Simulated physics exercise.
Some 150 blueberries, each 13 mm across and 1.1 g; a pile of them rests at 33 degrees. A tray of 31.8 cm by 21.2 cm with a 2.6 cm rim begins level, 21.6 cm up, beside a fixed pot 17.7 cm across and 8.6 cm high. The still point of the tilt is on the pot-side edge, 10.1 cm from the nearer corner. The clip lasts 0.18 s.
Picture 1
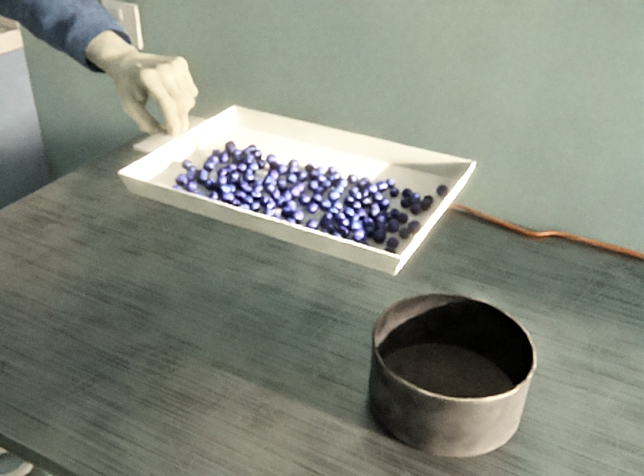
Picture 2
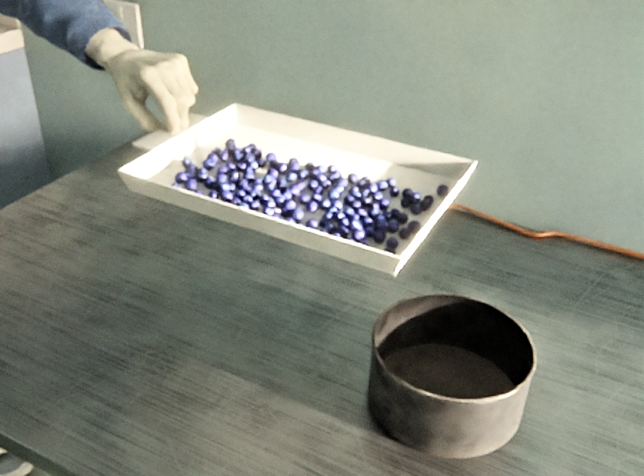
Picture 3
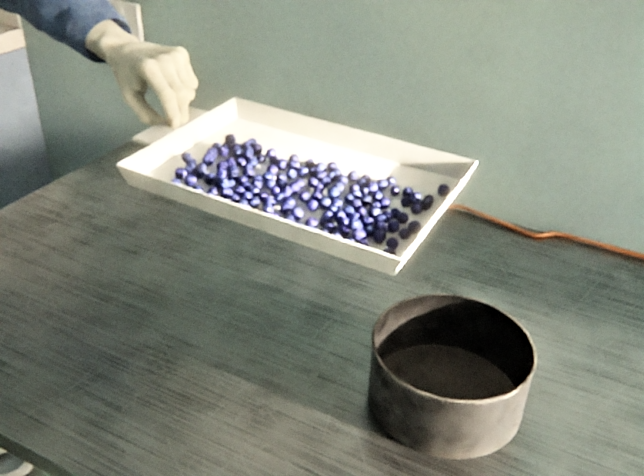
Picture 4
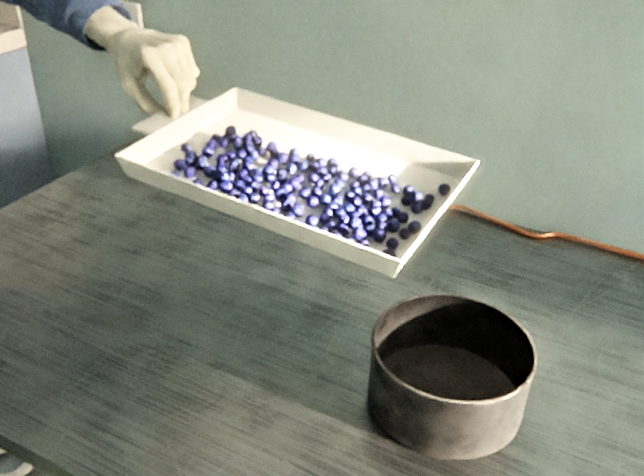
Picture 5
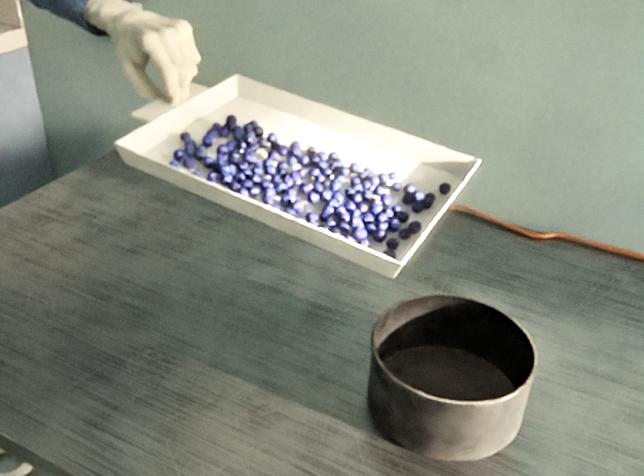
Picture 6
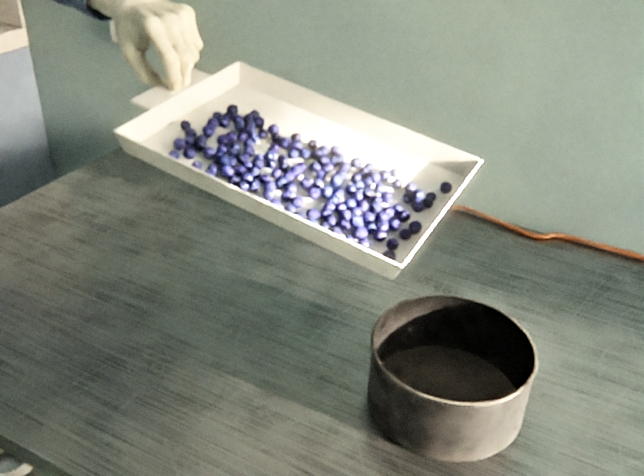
A shallow white tray of shiny dark-blue blueberries is held above a dark, streaked tabletop, seen from slightly above against a grey-green wall. A pale hand in a blue sleeve grips its far left end, with a dark round pot at lower right and an orange-brown cord behind. The hand slowly raises that end, tilting the tray gently toward the pot while the berries stay bunched and the view stays still.
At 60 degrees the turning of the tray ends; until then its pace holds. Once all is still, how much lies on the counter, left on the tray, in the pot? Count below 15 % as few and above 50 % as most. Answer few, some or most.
Counter: Few, tray: Most, pot: Few.
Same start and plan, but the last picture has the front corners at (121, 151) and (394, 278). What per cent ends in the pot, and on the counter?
Pot 0, counter 10.
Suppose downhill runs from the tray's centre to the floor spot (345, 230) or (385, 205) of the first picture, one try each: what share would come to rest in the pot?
About 0 and 5 per cent.
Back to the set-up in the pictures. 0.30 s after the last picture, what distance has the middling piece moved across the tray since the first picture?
Roughly 4 cm.
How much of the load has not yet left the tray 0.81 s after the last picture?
About 95 per cent.
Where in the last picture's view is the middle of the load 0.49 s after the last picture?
Near (377, 185).
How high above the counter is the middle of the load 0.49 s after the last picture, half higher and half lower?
Some 28 cm.
Then, 0.30 s after the last picture, tilt 35 degrees; the tray holds 100 %, the pot 0 %.
Then, 0.49 s after the last picture, tilt 51 degrees; the tray holds 100 %, the pot 0 %.
Then, 0.81 s after the last picture, tilt 60 degrees; the tray holds 95 %, the pot 0 %.
In the end, counter 0 %, tray 95 %, pot 5 %.
